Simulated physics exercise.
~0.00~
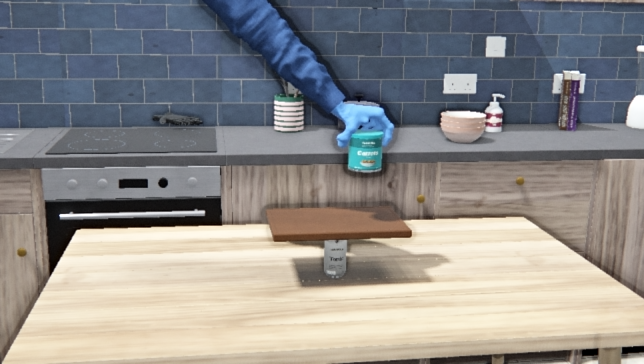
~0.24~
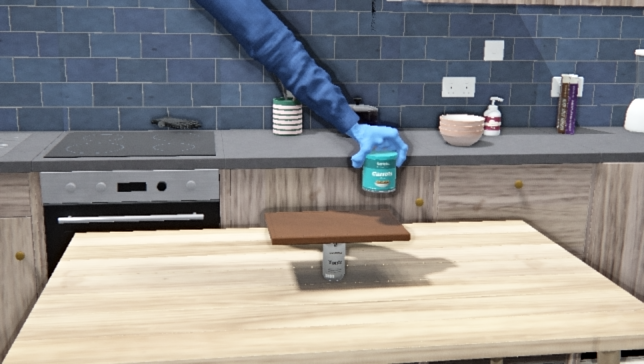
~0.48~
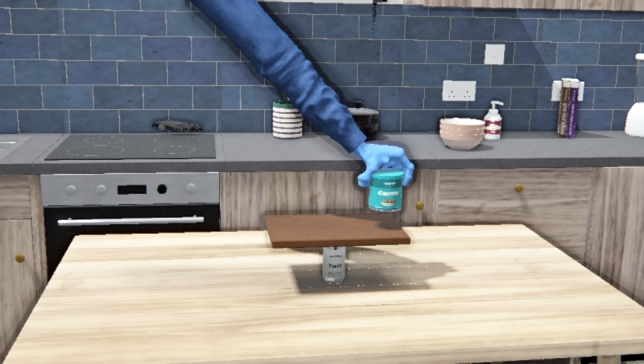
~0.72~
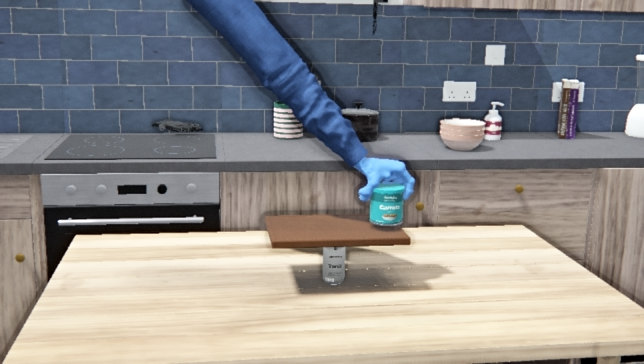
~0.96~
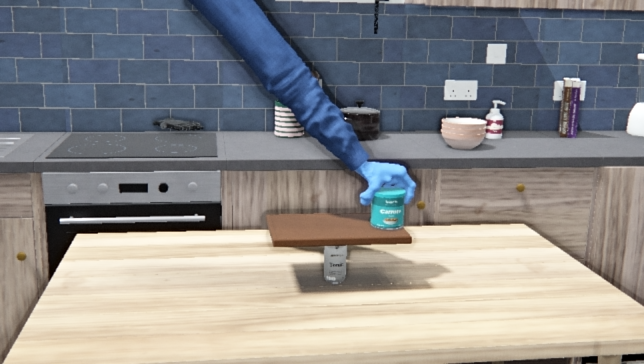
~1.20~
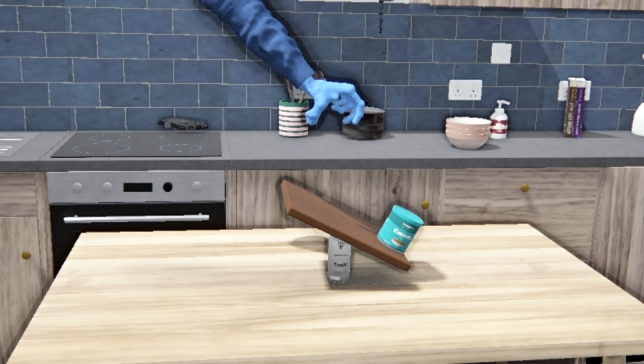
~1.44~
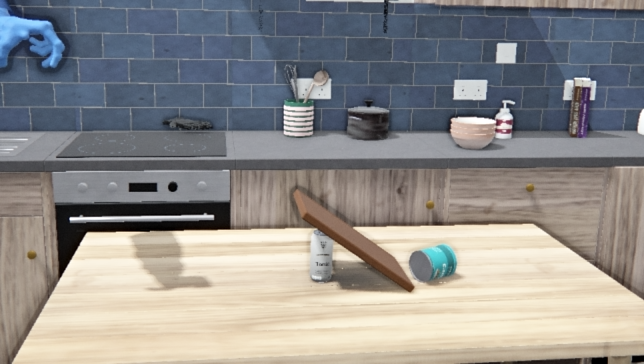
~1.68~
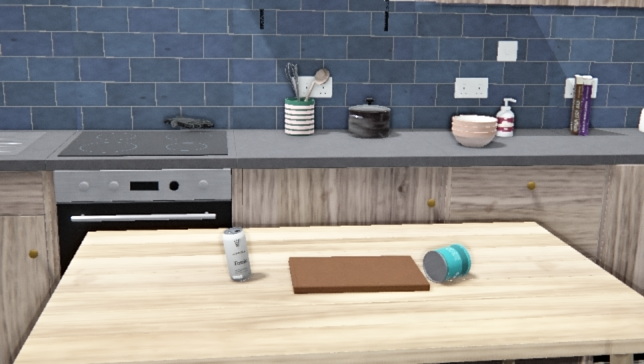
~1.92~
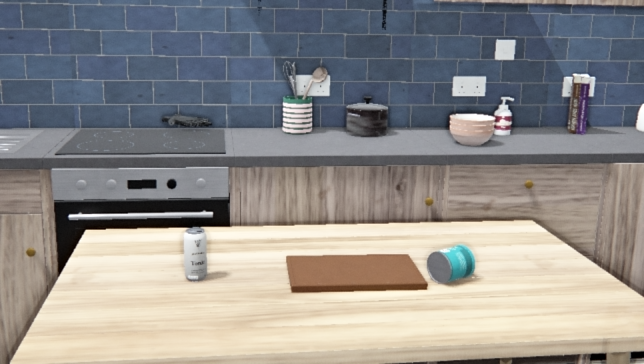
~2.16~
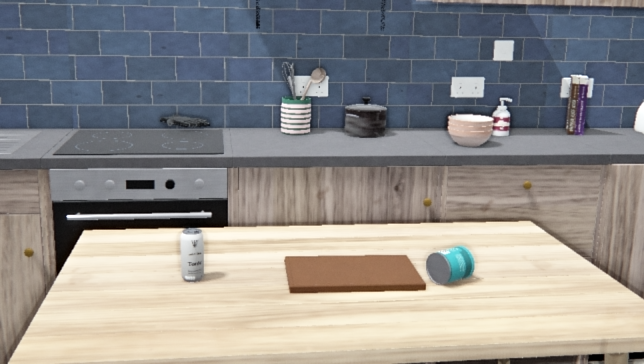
On a kitchen table, a gloved hand sets a turquoise tin on a balanced brown board, toppling it.
